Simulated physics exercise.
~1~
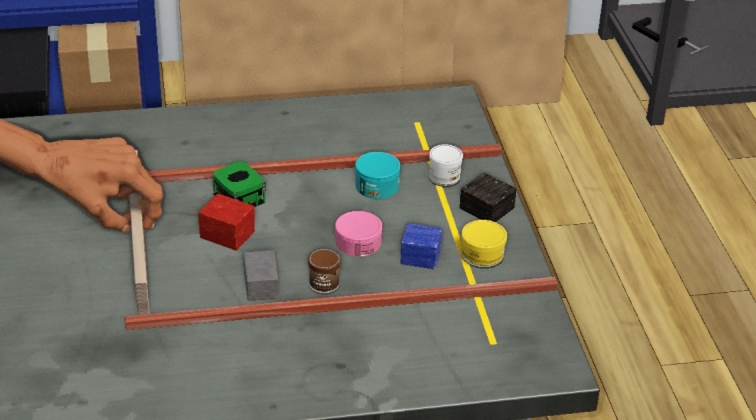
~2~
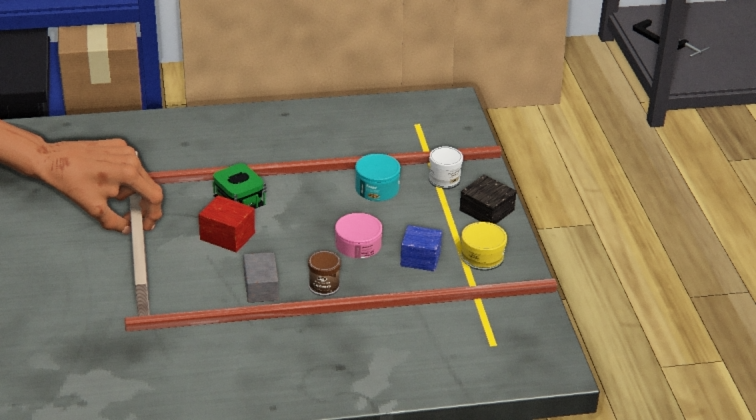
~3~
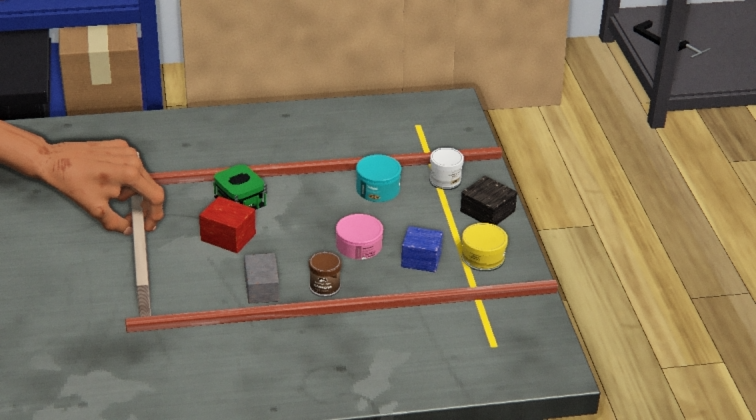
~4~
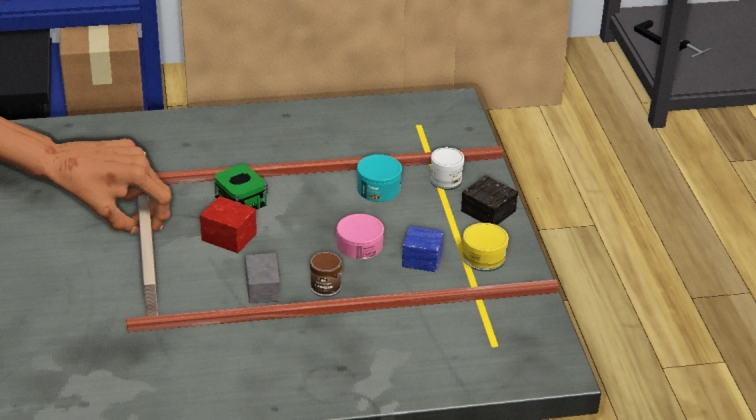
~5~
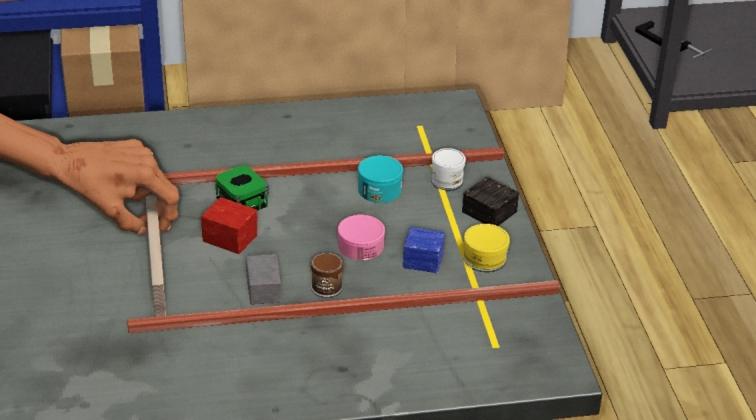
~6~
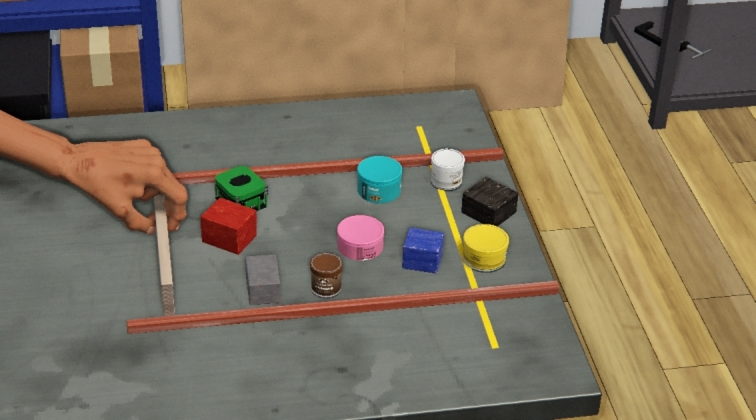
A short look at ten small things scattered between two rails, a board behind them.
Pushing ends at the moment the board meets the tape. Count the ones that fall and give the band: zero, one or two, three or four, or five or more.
Band: One or two.
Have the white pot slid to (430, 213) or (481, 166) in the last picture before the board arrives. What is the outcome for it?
Well, the white pot stays aboard in the first case and is gone in the second.
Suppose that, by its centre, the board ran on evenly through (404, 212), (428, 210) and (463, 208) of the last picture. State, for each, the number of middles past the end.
0; 0; 2.
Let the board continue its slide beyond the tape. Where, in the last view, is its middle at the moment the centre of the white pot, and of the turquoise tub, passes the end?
For the white pot, about (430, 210); for the turquoise tub, about (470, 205).
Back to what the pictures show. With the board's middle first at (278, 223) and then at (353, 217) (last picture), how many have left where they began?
4 at one spot and 7 at the other.
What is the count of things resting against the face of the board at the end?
Contact count: 4.
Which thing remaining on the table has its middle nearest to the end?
Black block.
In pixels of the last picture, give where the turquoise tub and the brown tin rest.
First object about (495, 170); second object about (516, 259).
A little later, none off yet; black block at rest near (490, 203); yellow pot at rest near (485, 248); white pot at rest near (447, 170).
Next, none off yet; black block at rest near (490, 203); yellow pot at rest near (488, 248); white pot at rest near (449, 170).
When it is over, the number that fall off is one or two; down, white pot and yellow pot.
